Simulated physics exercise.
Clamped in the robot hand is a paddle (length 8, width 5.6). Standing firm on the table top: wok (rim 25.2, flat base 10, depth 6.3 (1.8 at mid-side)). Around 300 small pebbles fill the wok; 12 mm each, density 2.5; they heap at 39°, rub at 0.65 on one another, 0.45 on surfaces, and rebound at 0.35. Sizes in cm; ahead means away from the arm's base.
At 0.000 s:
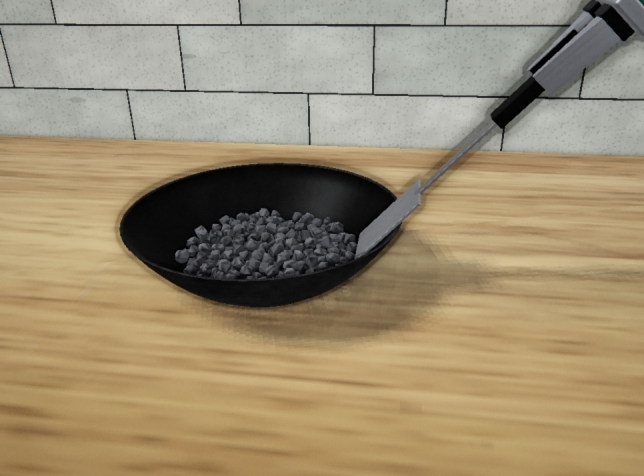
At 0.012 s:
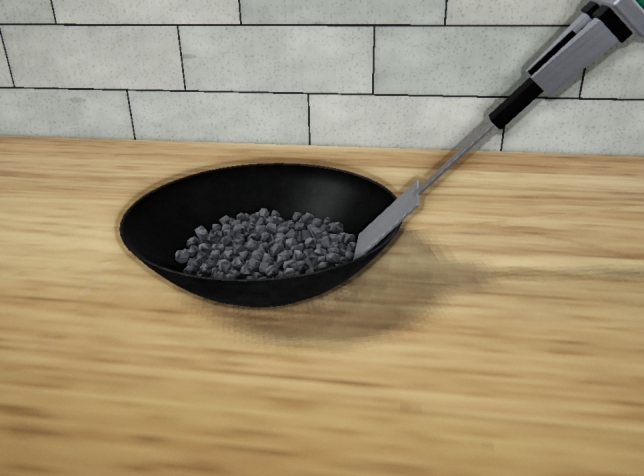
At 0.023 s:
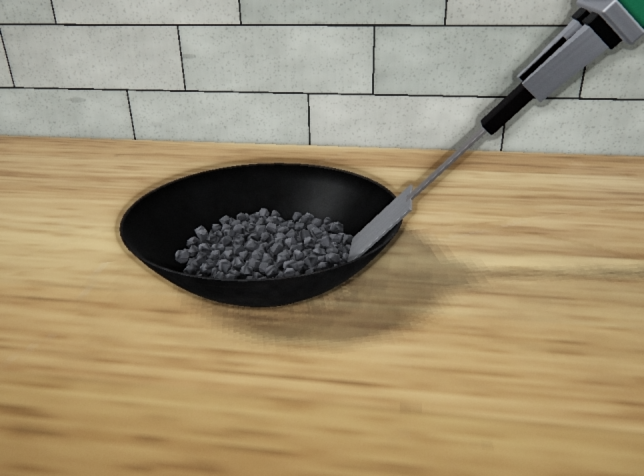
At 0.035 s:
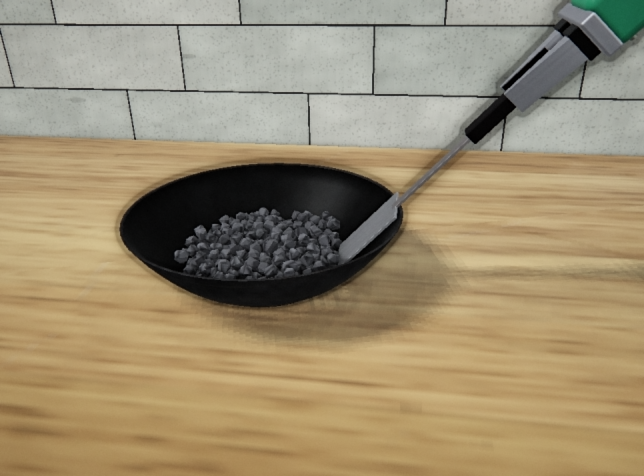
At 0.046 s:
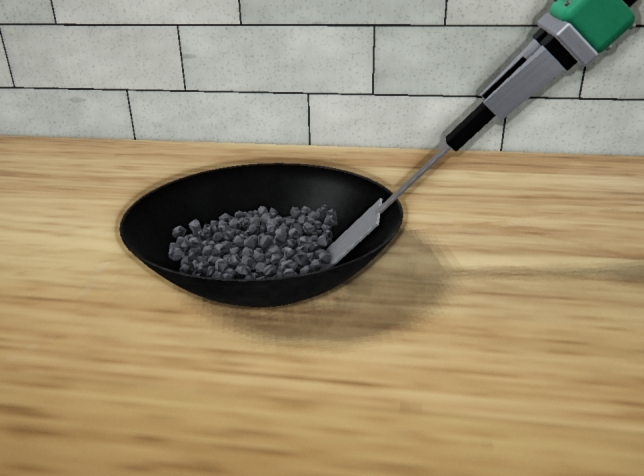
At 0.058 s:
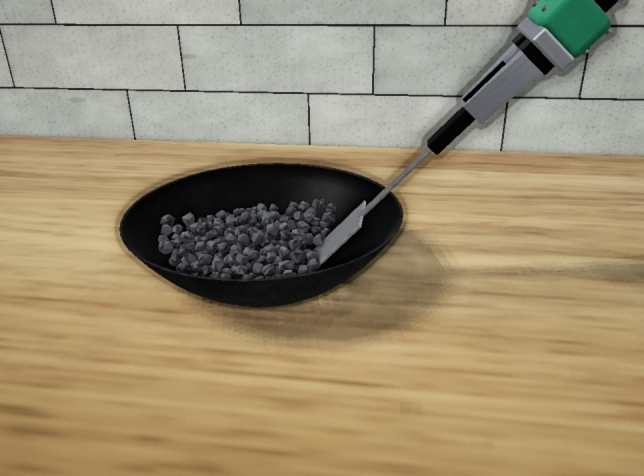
A robot arm, grey with a green section, reaches in from the upper right over a light wooden table top before a pale tiled wall, seen from slightly above by a still camera. It grips a flat grey paddle dipped into a black wok holding a heap of small dark pebbles. The paddle slides left and pushes the pebbles, which shift slightly leftward, while the wok stays still.
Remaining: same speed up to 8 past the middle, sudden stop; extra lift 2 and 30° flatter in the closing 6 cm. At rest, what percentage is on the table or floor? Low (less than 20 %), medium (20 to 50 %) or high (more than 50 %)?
On the table or floor the share is medium, 20 to 50 %.
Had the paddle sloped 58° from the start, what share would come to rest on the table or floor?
Then about 35 per cent.
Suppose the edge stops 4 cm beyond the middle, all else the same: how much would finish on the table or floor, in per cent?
In that case some 5 per cent.
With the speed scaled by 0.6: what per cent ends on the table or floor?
About 20 per cent.
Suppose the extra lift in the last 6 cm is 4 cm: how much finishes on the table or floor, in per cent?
About 30 per cent.
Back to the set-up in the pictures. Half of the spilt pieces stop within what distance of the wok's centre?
Some 24 cm.
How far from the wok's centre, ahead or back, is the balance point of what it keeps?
Roughly 3.0 cm ahead.
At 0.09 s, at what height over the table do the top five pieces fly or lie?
About 7 cm.
After 0.09 s, sloping 48°, highest piece 7 above the table; 299 in the wok.
After 0.11 s, sloping 40°, highest piece 9 above the table; 296 in the wok, 3 on the blade or in flight.
After 0.33 s, sloping 18°, highest piece 10 above the table; 202 in the wok, 45 on the table or floor, 52 on the blade or in flight.
After 1.38 s, sloping 18°, highest piece 7 above the table; 201 in the wok, 98 on the table or floor.
In the end, 201 in the wok, 98 on the table or floor. That is 33 % on the table or floor.
